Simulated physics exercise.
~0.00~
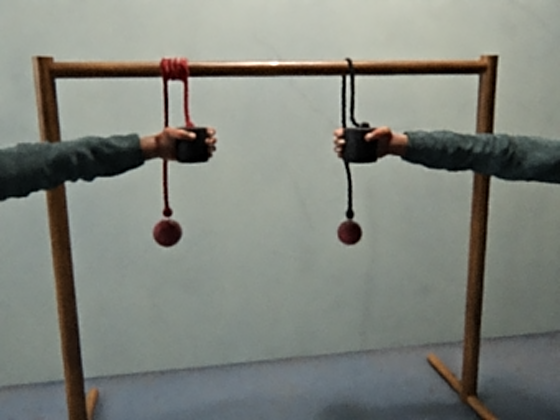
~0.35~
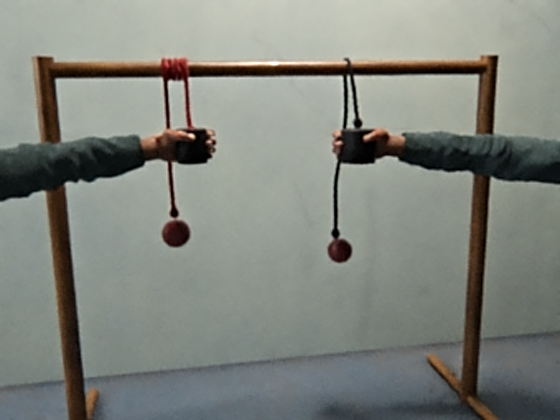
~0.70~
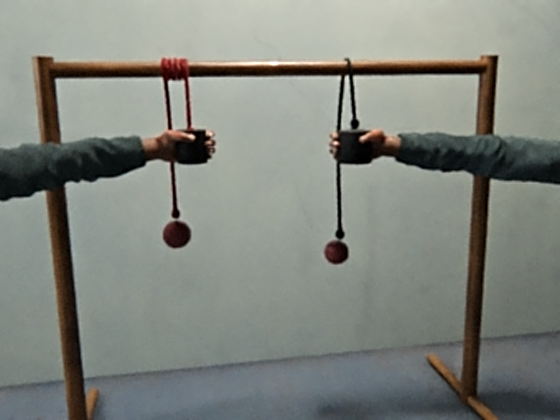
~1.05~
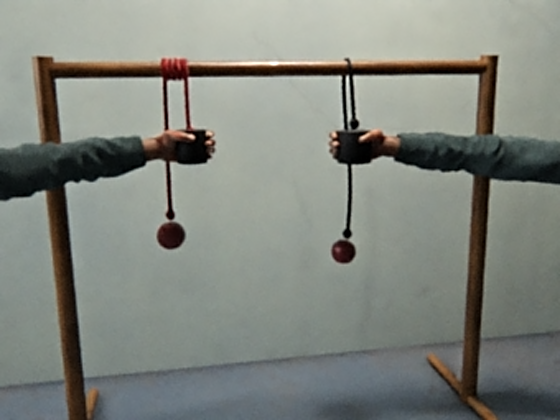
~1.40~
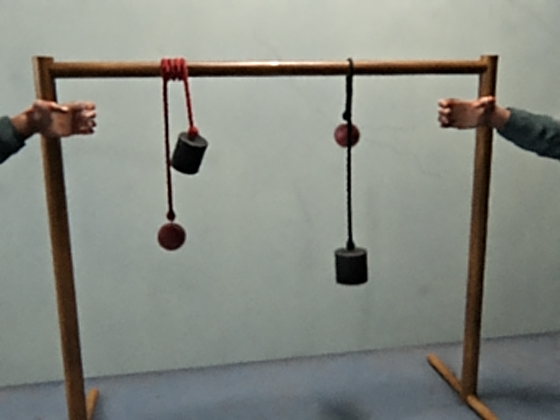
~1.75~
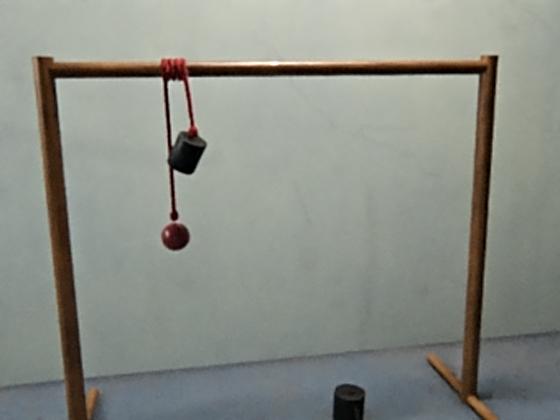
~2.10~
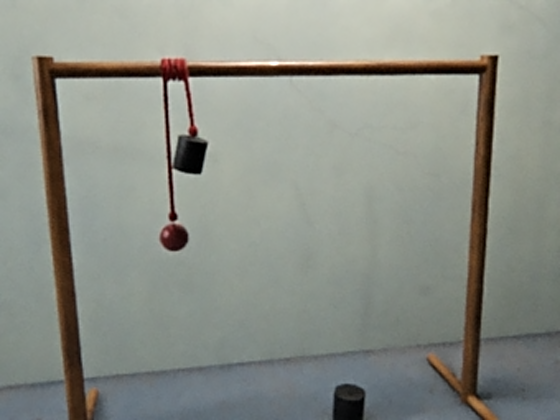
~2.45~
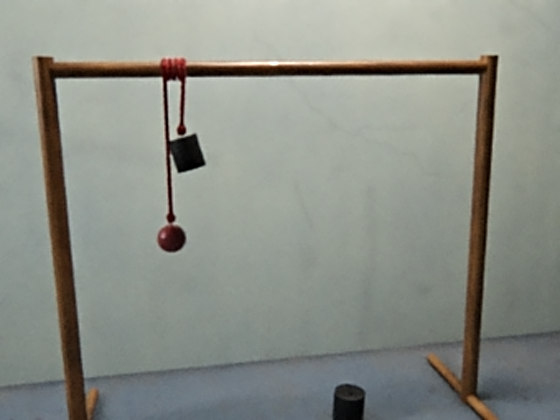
The video shows two hands holding dark cylinders on ropes over a wooden rail, each rope with a swaying red ball. The hands let go, and the left cylinder stays hanging from its coiled red rope while the right one drops to the floor.
